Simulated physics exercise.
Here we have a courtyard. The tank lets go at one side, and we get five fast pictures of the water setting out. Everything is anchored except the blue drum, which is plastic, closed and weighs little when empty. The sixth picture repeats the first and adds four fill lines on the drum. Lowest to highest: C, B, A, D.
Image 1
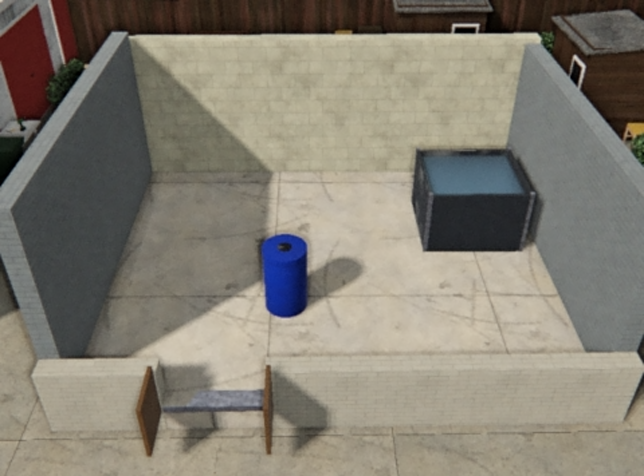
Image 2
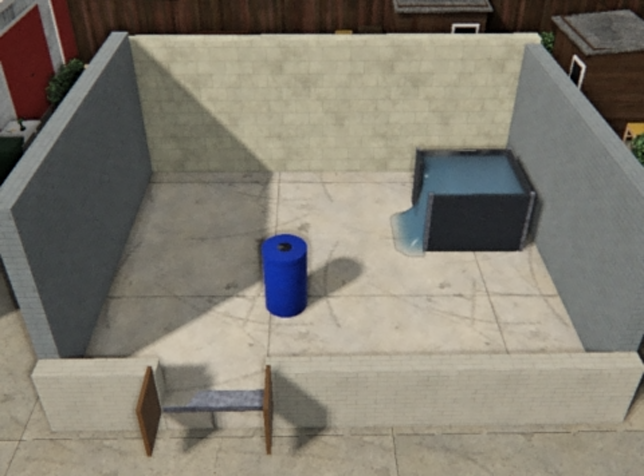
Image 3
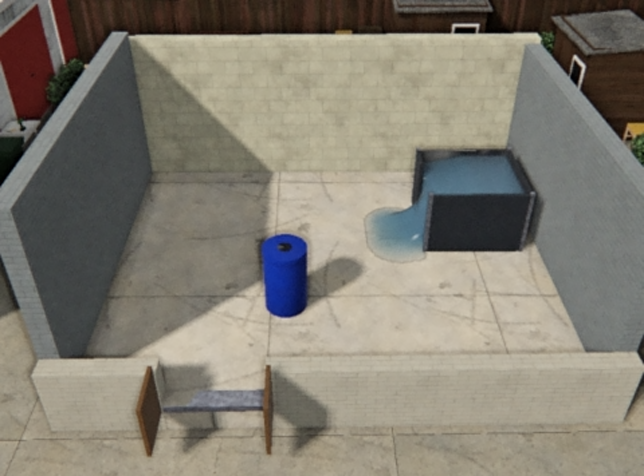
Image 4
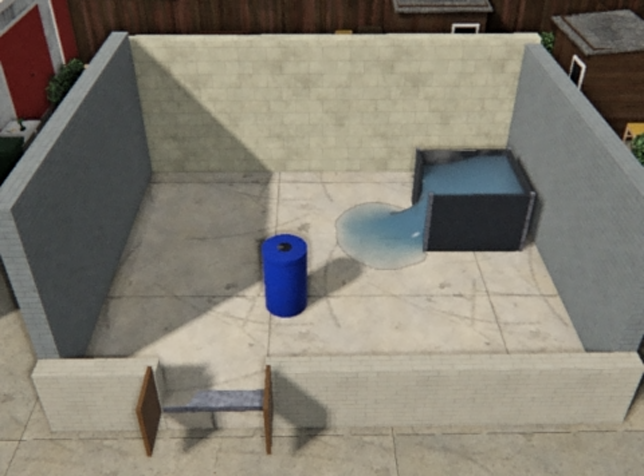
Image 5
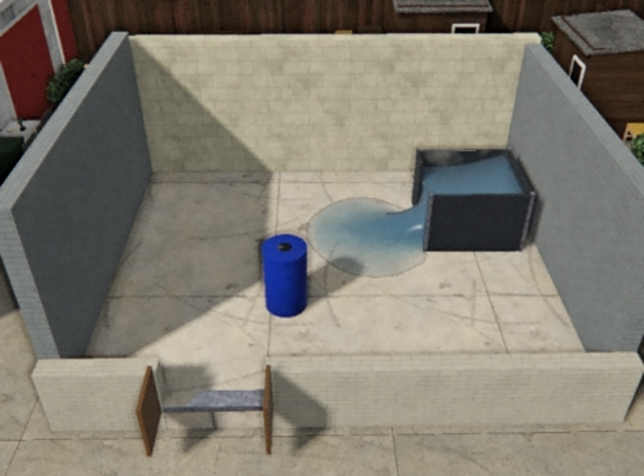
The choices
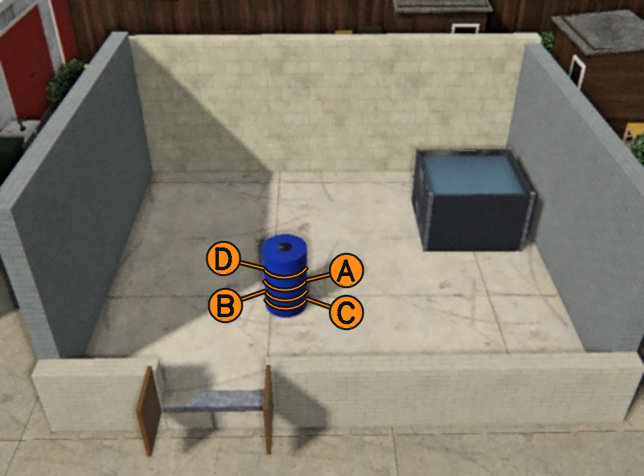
Walled courtyard with water pouring from the left side of a dark open-topped tank and spreading leftward across paving near a blue drum.
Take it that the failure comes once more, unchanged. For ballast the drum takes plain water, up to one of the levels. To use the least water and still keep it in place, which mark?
B is the one.
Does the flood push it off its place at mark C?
Yes, that goes wrong.
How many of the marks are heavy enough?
Three of them.
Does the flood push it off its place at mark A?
No.
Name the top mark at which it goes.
The answer is C.
In orange, A at (285, 290); B at (285, 300); C at (285, 308); D at (284, 277); from the bottom up C, B, A, D.
With A, it does not move.
With B, it does not move.
With C, it is pushed about its own width away.
With D, it does not move.
